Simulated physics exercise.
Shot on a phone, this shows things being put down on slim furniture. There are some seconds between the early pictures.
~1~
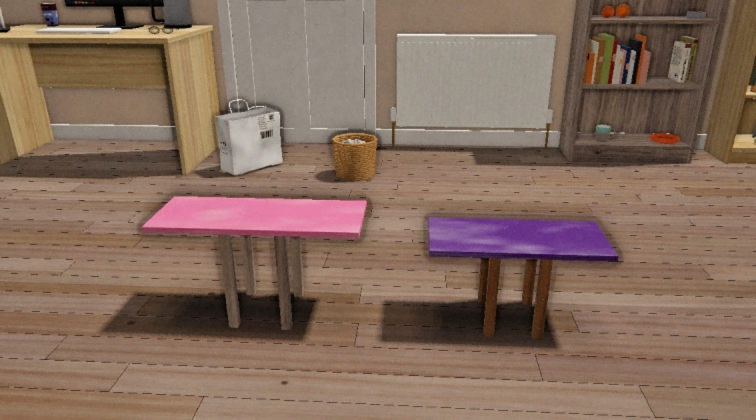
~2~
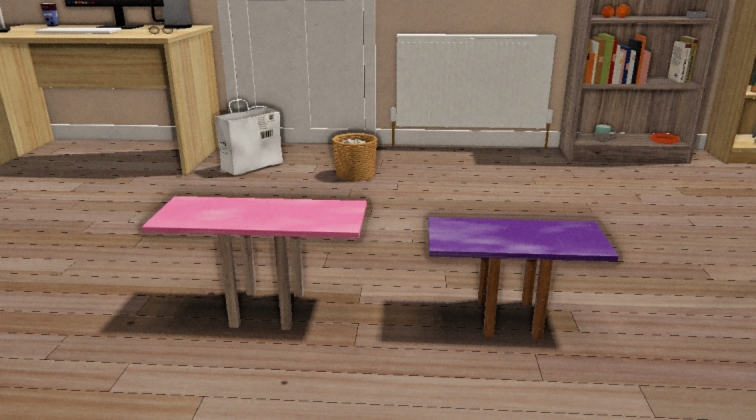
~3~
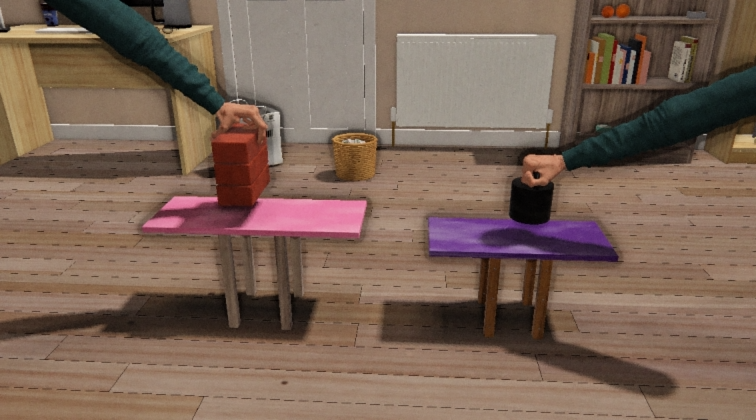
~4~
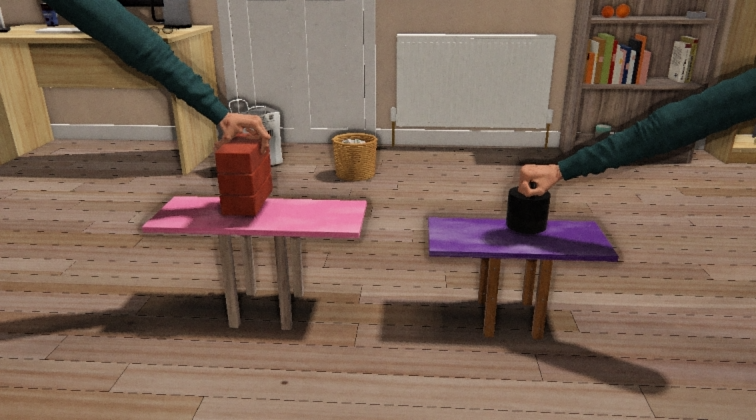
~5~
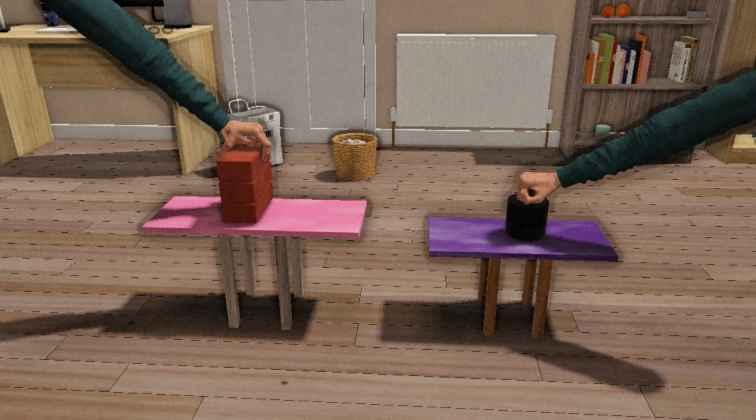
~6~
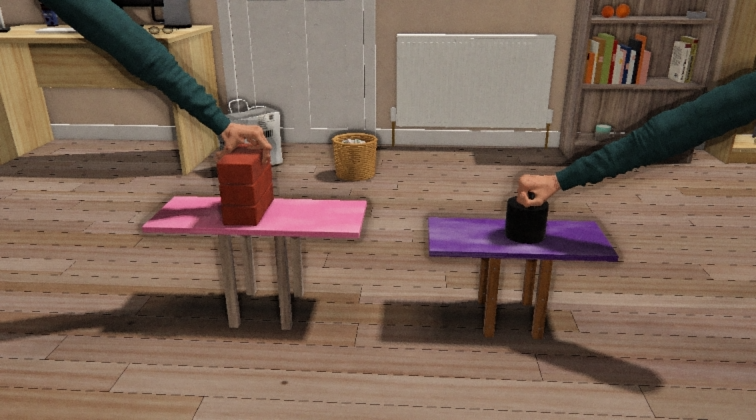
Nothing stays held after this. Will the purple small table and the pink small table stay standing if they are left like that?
Here is how it goes: The purple small table stays standing; the pink small table stays standing.
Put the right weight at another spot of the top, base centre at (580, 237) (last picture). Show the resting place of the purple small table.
(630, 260), roughly.
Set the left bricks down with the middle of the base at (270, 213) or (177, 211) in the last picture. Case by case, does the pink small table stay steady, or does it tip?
So the pink small table stays standing first and tips over after that.
Then, 1.00 s after the last picture, purple small table at rest near (516, 238); pink small table at rest near (260, 216).
At rest, the purple small table keeps steady, near (516, 238); the pink small table keeps steady, near (260, 216).
